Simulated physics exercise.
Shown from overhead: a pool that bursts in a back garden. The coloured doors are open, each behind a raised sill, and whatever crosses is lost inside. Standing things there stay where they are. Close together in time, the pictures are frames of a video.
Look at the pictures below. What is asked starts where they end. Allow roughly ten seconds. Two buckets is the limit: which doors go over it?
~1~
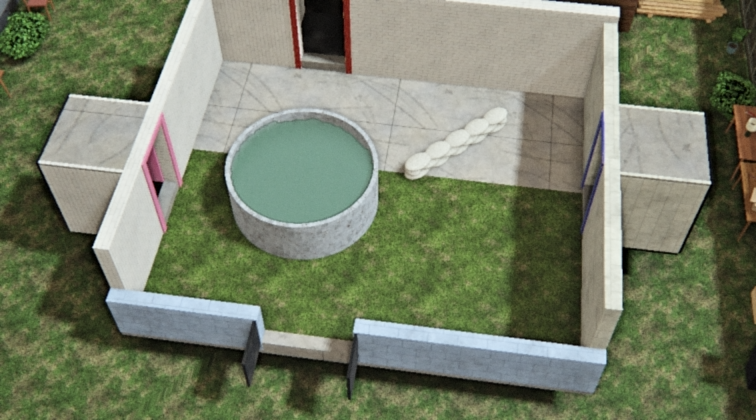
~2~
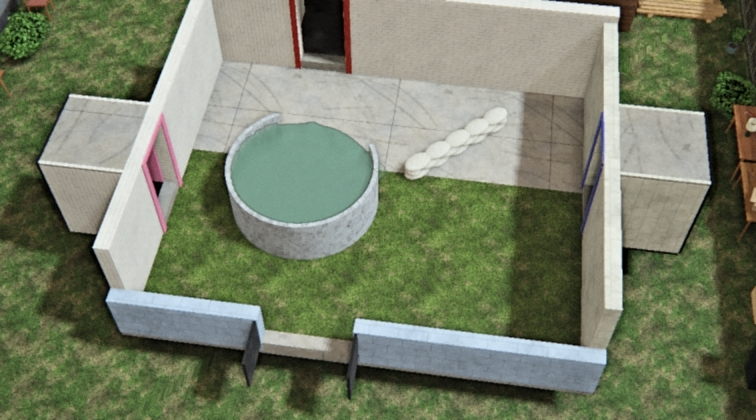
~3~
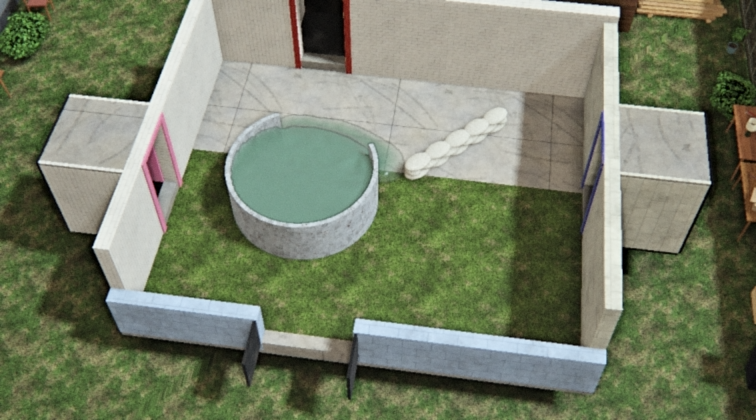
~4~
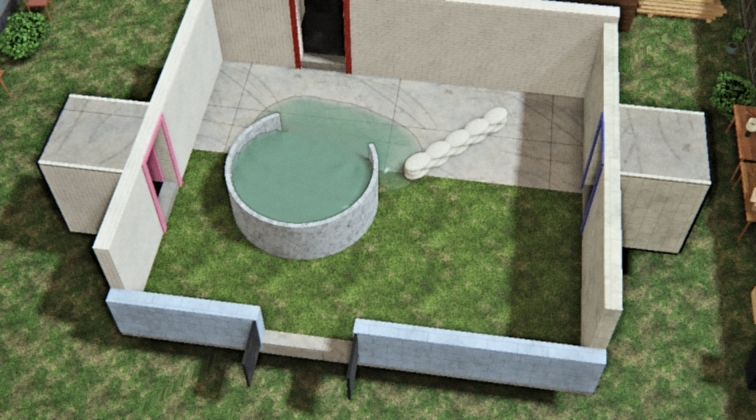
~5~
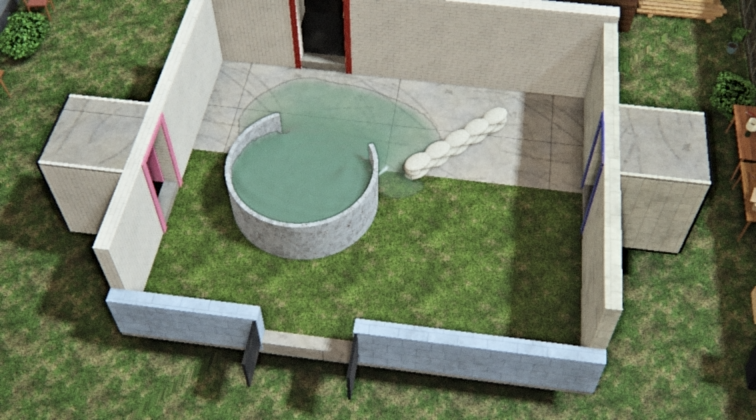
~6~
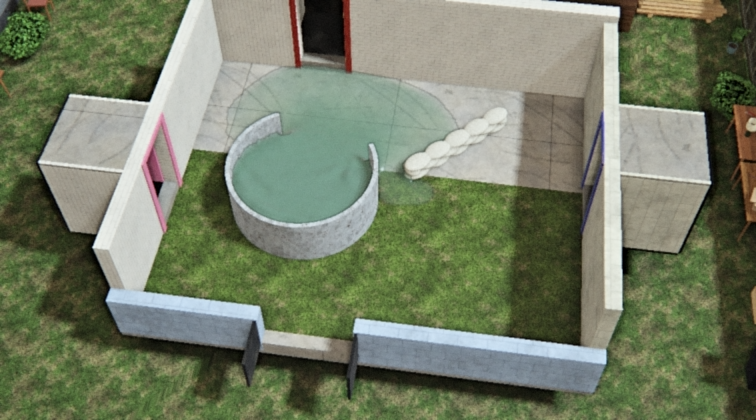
I expect the blue door to stop at two buckets or less; I expect the red door to go past two buckets; I expect the pink door to stop at two buckets or less.
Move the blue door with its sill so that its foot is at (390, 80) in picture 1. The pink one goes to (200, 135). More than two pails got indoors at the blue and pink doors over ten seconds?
At the blue door it tops it; at the pink door it remains below.
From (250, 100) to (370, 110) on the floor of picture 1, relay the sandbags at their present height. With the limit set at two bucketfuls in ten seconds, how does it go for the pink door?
In brief, the pink one remains within the limit.
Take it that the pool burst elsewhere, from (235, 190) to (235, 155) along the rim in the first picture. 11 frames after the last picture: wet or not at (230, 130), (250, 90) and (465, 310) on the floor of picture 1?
Taking the three spots as listed, they end up inundated, inundated and spared.
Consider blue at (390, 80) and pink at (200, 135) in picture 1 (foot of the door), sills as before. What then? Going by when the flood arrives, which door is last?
Looks like the pink-painted one.
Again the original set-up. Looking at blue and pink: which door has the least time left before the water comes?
It would be the door marked blue.
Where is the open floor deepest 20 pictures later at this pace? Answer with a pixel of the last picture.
Check close to (566, 101).
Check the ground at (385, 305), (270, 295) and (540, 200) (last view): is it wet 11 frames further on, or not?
Point by point: Not yet wet, not yet wet, not yet wet.
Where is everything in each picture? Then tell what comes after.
Still water in the round pool at (302, 168), in the first picture.
The front is at a hidden place, out from the gap on the round pool's far side, in the second picture.
Water pours out on the round pool's far side and has run to a hidden place, in the third picture.
The front is at (266, 112), out from the gap on the round pool's far side, in the fourth picture.
Water pours out on the round pool's far side and has run to (261, 98), in the fifth picture.
The front is at (285, 69), out from the gap on the round pool's far side, in the sixth picture.
A moment on, water covers 30 % of the floor; the blue door not reached, the red door over two buckets in, the pink door not reached.
Next, water covers 35 % of the floor; the blue door not reached, the red door far over two buckets in, the pink door not reached.
Then, water covers 55 % of the floor; the blue door wet at the sill, nothing in, the red door far over two buckets in, the pink door wet at the sill, nothing in.
Later, water covers 90 % of the floor; the blue door wet at the sill, nothing in, the red door far over two buckets in, the pink door wet at the sill, nothing in.
In the end, water covers 95 % of the floor; the blue door wet at the sill, nothing in, the red door far over two buckets in, the pink door wet at the sill, nothing in.
